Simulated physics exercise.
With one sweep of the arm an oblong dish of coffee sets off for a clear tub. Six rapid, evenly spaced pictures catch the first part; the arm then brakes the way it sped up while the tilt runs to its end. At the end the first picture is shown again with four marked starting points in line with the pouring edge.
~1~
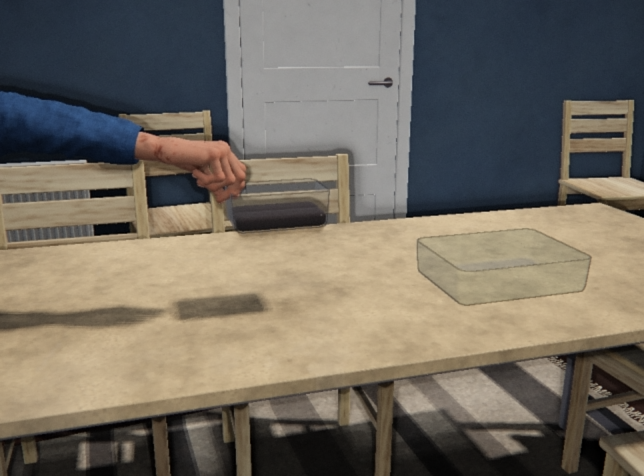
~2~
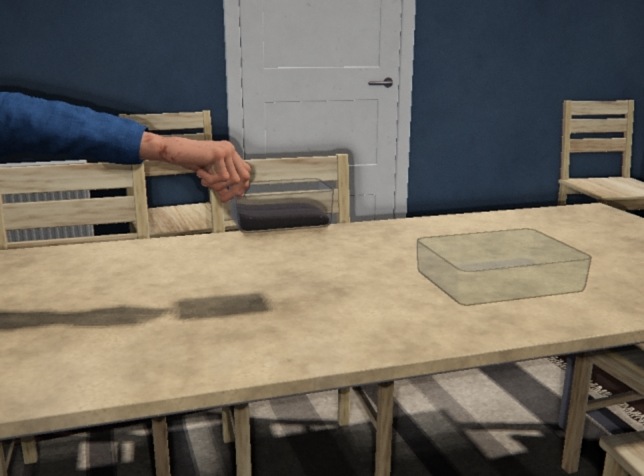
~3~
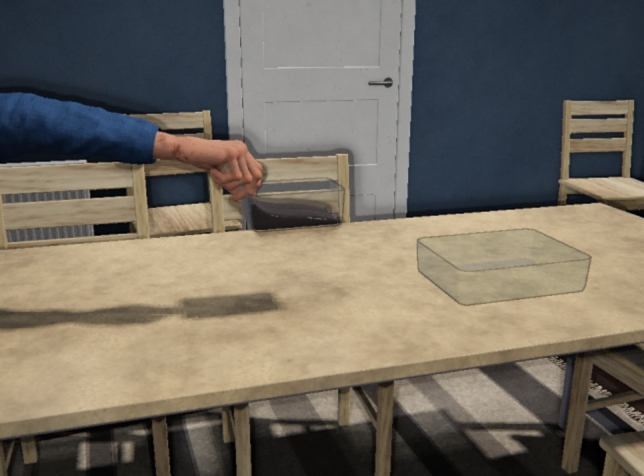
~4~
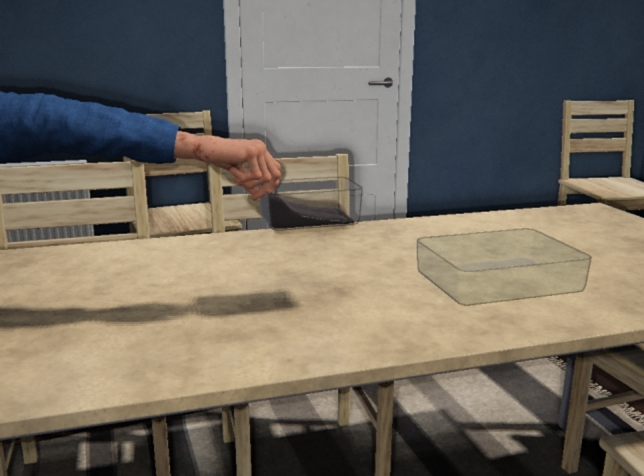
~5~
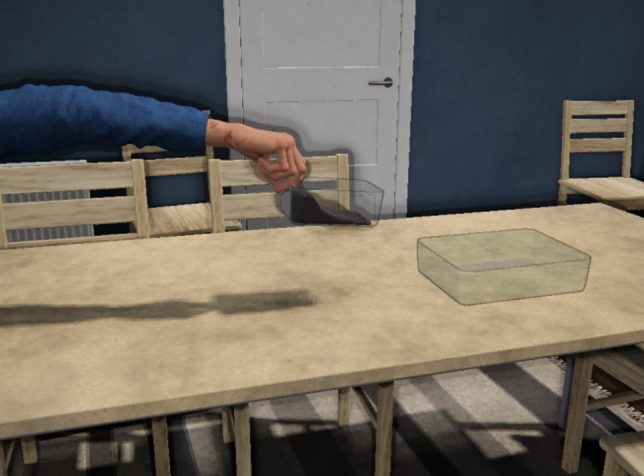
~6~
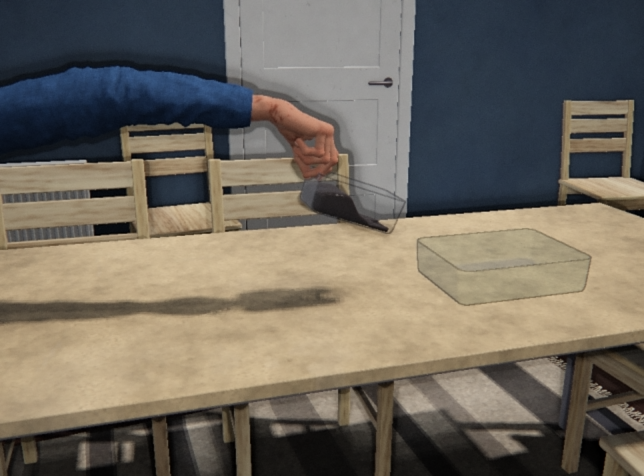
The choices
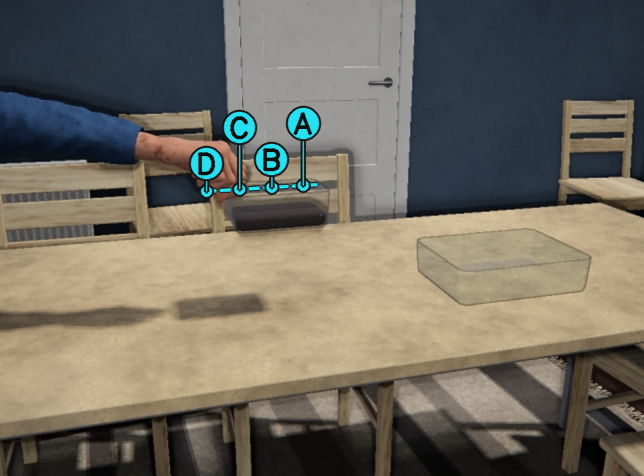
A clear oblong dish of dark liquid, held by a hand in a blue sleeve, starts level above the left side of a wooden table and moves slowly right. It picks up pace toward an empty clear tub, then tilts down at its right end, the liquid slanting inside.
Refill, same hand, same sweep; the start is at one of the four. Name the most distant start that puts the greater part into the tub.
Use dot A.
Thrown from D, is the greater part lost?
Yes.
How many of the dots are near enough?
One of the four.
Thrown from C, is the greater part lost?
Yes, it does.
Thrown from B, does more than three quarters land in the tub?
No, it does not.
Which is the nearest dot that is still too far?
B.
On the marked copy, A at (303, 185); B at (271, 187); C at (239, 189); D at (206, 191).
For dot A, about 64 % lands in the tub, 27 % falls short and 9 % goes beside or beyond.
For dot B, about 34 % lands in the tub, 58 % falls short and 8 % goes beside or beyond.
For dot C, about 8 % lands in the tub, 85 % falls short and 7 % goes beside or beyond.
For dot D, about 4 % lands in the tub, 92 % falls short and 4 % goes beside or beyond.
